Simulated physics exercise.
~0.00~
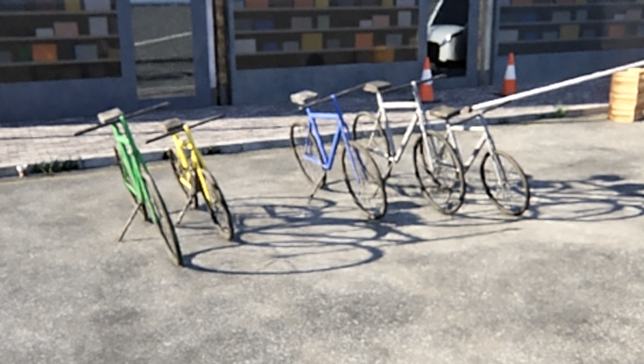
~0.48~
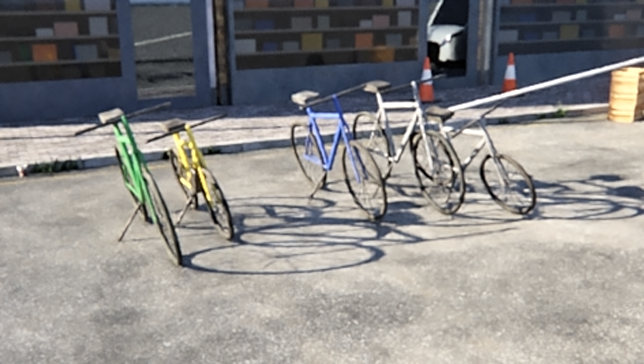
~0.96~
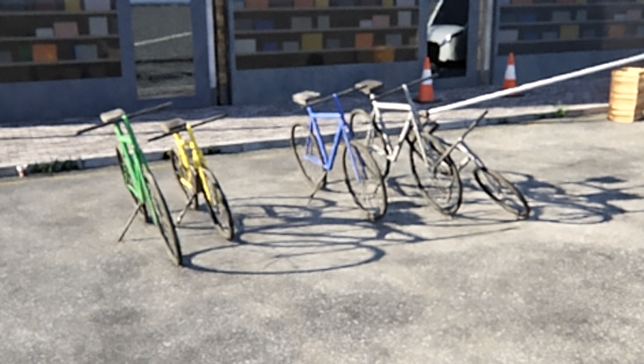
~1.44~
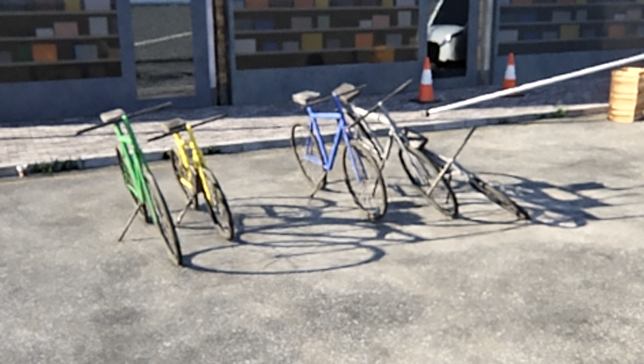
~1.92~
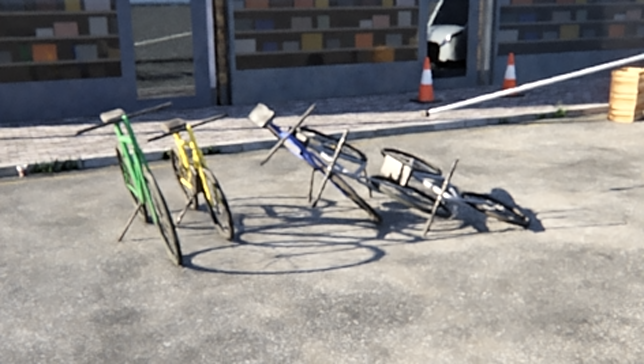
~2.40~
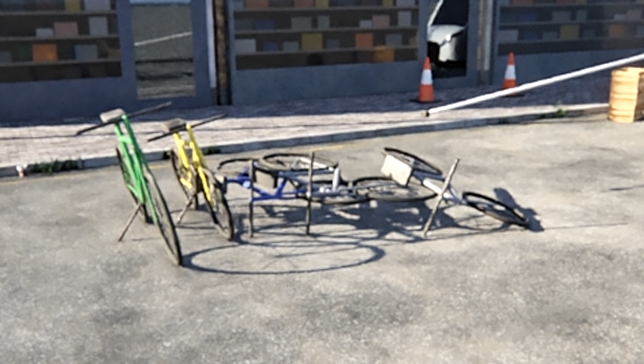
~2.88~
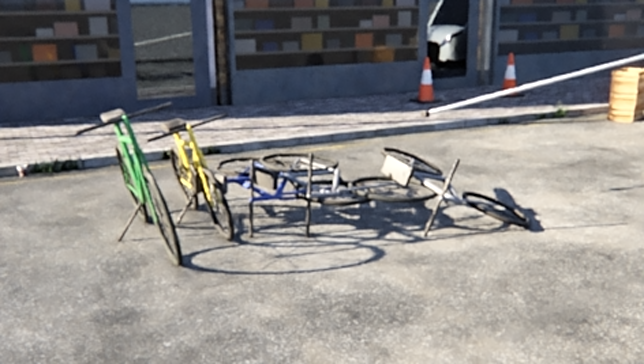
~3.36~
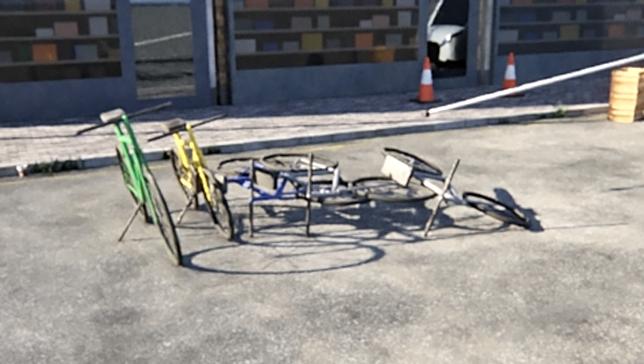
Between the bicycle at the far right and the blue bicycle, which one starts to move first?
The bicycle at the far right starts to move first. The blue bicycle is still standing in its place while that one is already tipping, and goes over only later.
